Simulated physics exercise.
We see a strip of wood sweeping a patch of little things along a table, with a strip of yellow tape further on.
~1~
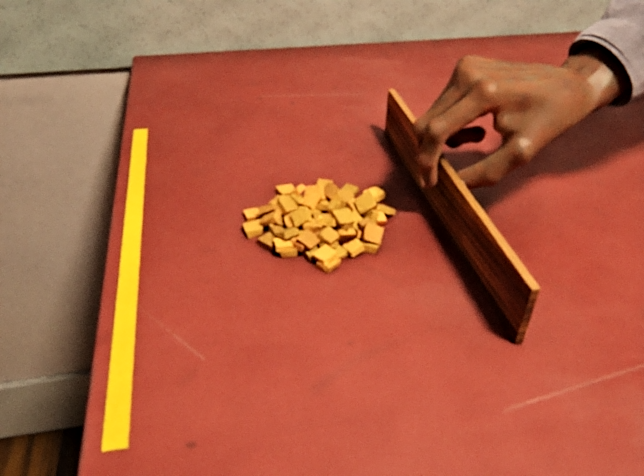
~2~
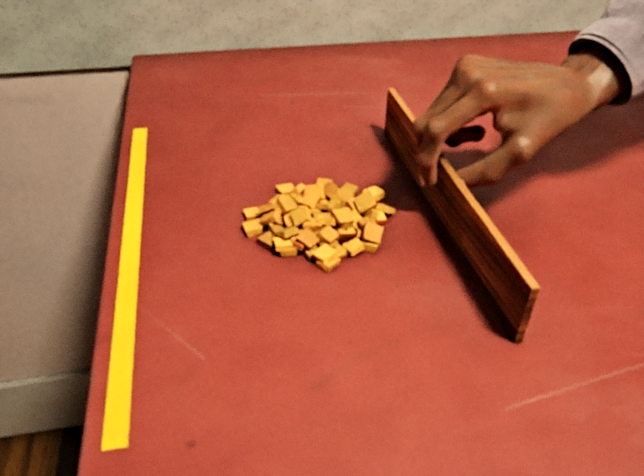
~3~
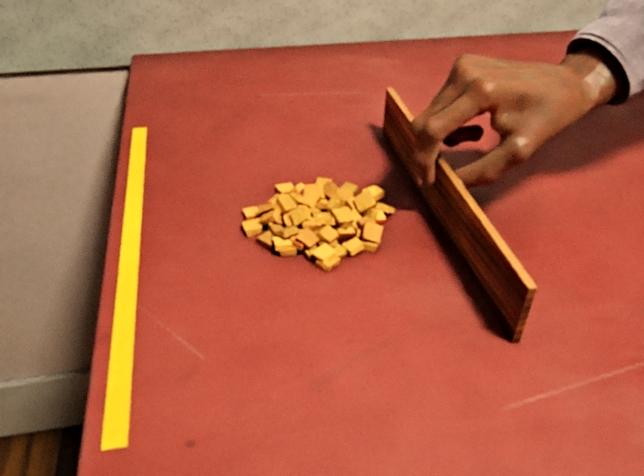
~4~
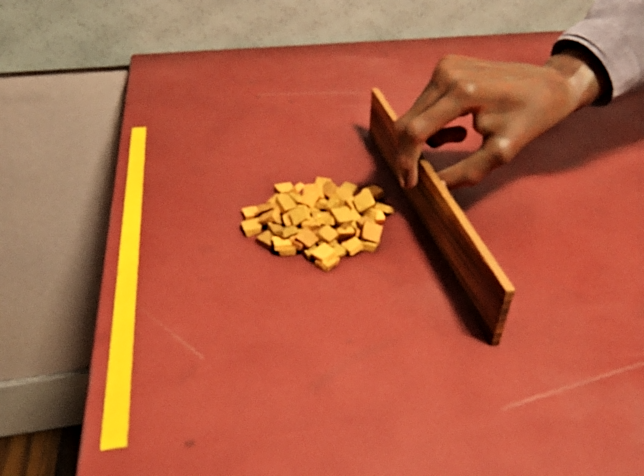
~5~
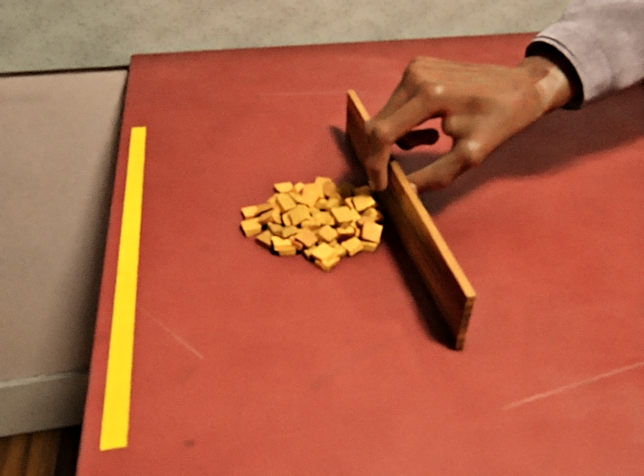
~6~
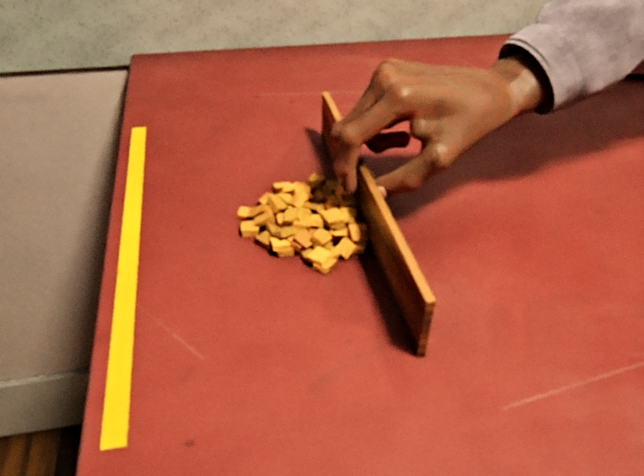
The video shows a hand holding a wooden strip upright beside a pile of small yellowish squares on a red table with yellow tape at left. The hand then slides the strip left, pushing into the pile's right side.
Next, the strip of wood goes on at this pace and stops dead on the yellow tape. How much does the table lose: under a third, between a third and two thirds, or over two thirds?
The floor gets over two thirds.
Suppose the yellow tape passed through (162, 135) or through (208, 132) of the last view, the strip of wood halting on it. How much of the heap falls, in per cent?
The first gives 60 %, the second 10 %.
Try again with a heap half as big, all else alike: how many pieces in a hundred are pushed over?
Close to 100 per cent.
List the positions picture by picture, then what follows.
The first frame shows strip of wood at (514, 294), at rest; yellow tape at (140, 138), right by the edge; edge at (106, 250); the heap at (322, 222), cereal squares.
The second frame shows strip of wood at (513, 293), at rest.
The third frame shows strip of wood at (511, 293); the heap at (321, 220).
The fourth frame shows strip of wood at (490, 296).
The fifth frame shows strip of wood at (454, 300); the heap at (320, 220).
The sixth frame shows strip of wood at (416, 306); yellow tape at (138, 137); edge at (105, 248); the heap at (310, 218), about half pushed along.
Soon, strip of wood still moving, near (234, 182); heap all on the table, its front near (139, 219).
A while on, strip of wood stopped at the yellow tape; heap most over the edge.
Towards the end, strip of wood stopped at the yellow tape; heap all over the edge.
Finally, strip of wood stopped at the yellow tape; heap all over the edge.
